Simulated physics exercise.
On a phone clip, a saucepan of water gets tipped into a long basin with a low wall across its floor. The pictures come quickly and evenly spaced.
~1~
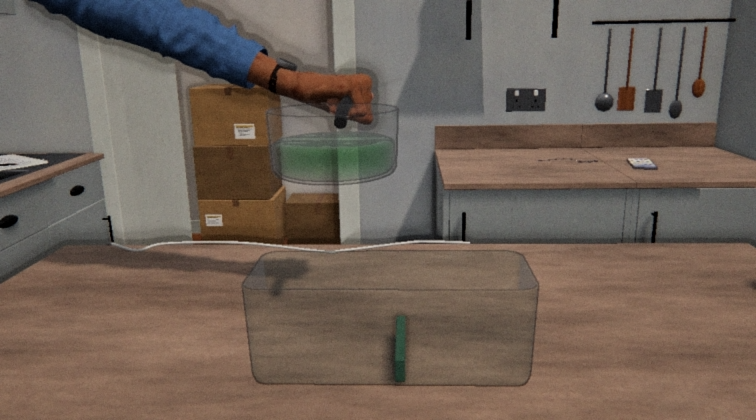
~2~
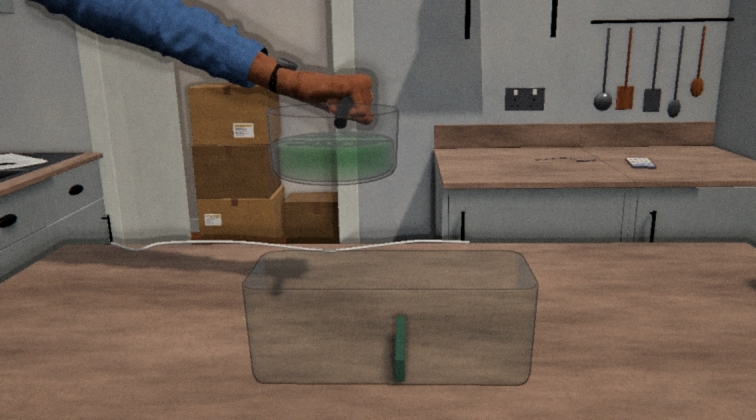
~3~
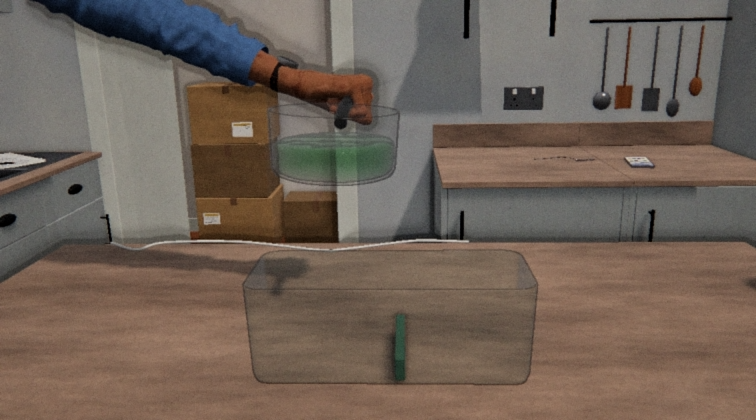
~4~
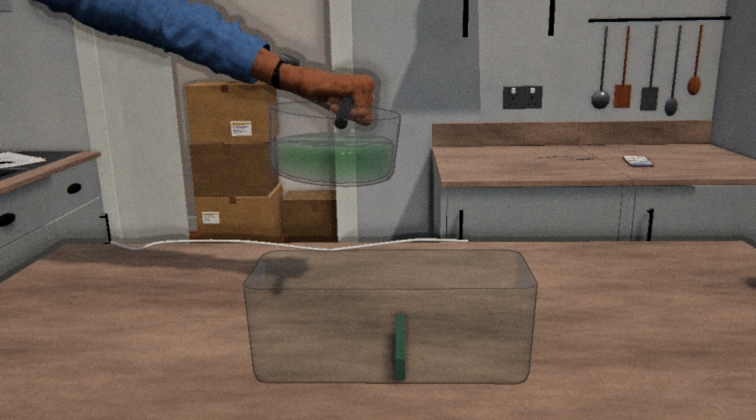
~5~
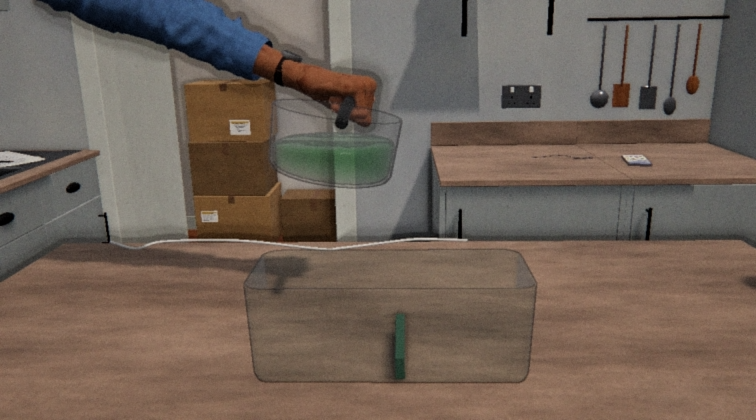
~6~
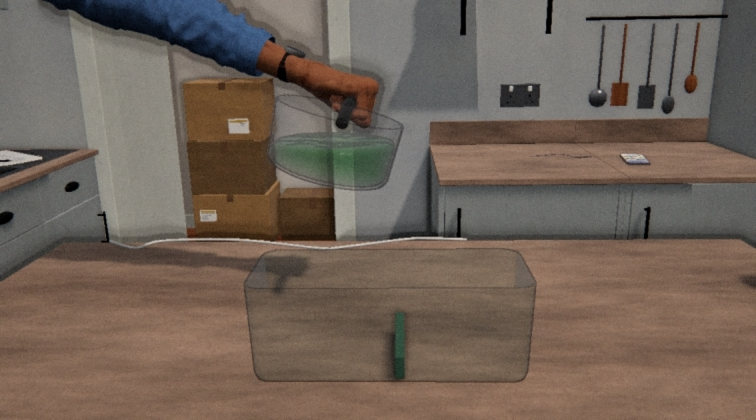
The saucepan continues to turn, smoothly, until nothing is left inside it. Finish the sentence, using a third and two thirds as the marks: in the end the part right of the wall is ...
More than two thirds of the whole.
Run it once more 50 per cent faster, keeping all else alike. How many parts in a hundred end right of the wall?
Roughly 85 in a hundred.
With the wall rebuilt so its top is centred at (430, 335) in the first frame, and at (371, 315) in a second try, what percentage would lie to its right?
About 65 % for the first and about 100 % for the second.
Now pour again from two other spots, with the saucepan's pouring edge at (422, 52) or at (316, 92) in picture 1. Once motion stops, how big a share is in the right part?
Start one gives some 85 %, start two some 15 %.
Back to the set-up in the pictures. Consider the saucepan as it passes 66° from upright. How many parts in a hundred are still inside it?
My estimate is close to 65 percent remaining.
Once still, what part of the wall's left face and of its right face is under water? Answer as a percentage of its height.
It settles around 10 on the left side and around 90 on the right side.
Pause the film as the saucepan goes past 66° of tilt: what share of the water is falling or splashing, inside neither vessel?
Share out of both vessels: Approx. 30 %.
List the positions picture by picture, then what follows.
In the first frame, it leans 0°; its right rim is at (397, 110); the water meets the walls at (275, 141) and (395, 139); the long basin's rim runs from (253, 270) to (530, 270); the wall's top is at (400, 337).
In the second frame, it leans 1°; its right rim is at (398, 111); the water meets the walls at (274, 141) and (395, 140).
In the third frame, it leans 2°; its right rim is at (399, 114); the water meets the walls at (275, 141) and (395, 141).
In the fourth frame, it leans 5°; its right rim is at (400, 117); the water meets the walls at (274, 141) and (394, 141).
In the fifth frame, it leans 9°; its right rim is at (401, 122); the water meets the walls at (274, 141) and (396, 141).
In the sixth frame, it leans 14°; its right rim is at (402, 128); the water meets the walls at (274, 141) and (396, 142).
A moment on, the saucepan is tipped part way and 66 per cent is still to pour, 0 is left of the wall and 5 right of it.
Next, the saucepan is tipped on its side and 15 per cent is still to pour, 4 is left of the wall and 66 right of it.
Then the saucepan is tipped right over and 1 per cent is still to pour, 9 is left of the wall and 88 right of it.
Later the saucepan is tipped right over and 0 per cent is still to pour, 12 is left of the wall and 87 right of it.
Finally, 13 per cent lies left of the wall, 86 right of it and 1 outside.
